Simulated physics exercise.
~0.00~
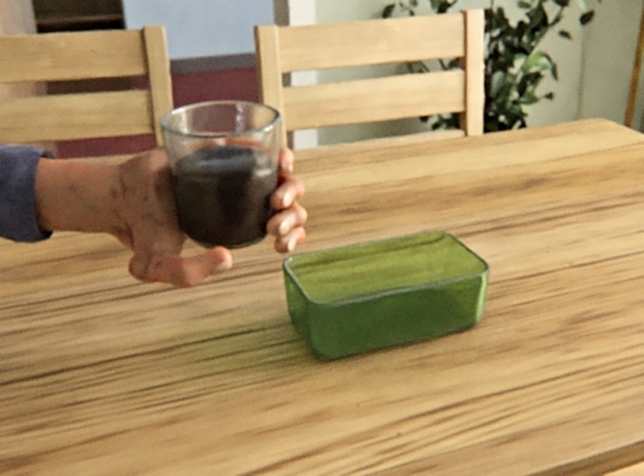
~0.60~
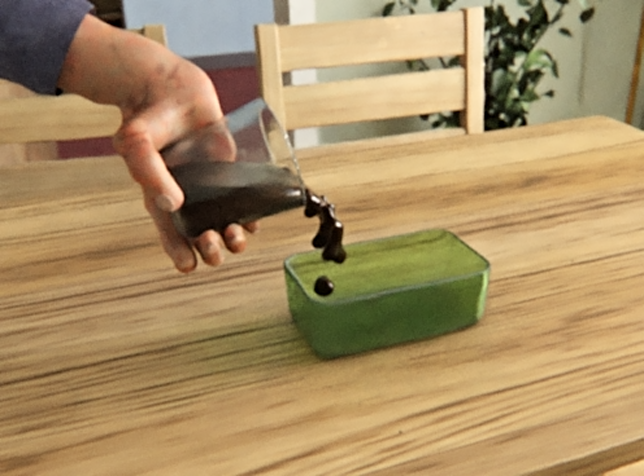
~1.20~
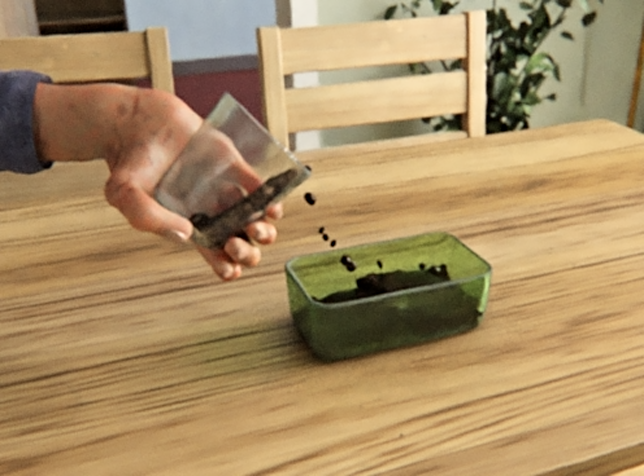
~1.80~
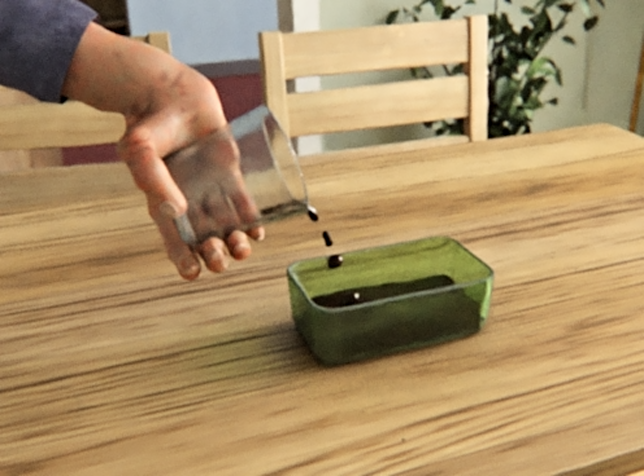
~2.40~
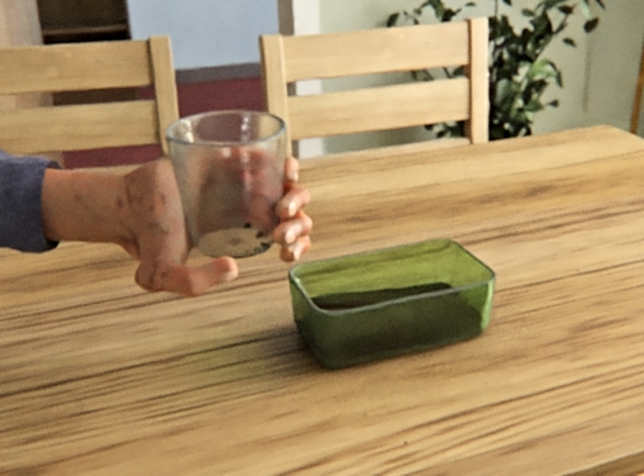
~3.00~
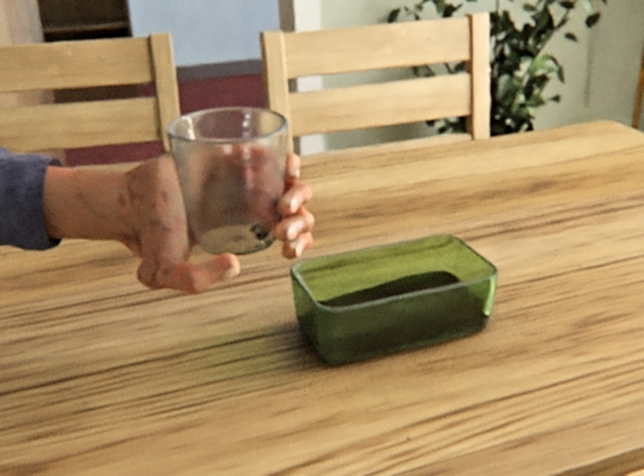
The footage shows a hand tilting a drinking glass of dark coffee over a green food box on a wooden table, easing back, then tipping it further before levelling it, leaving the glass nearly empty and a dark layer of coffee in the box.
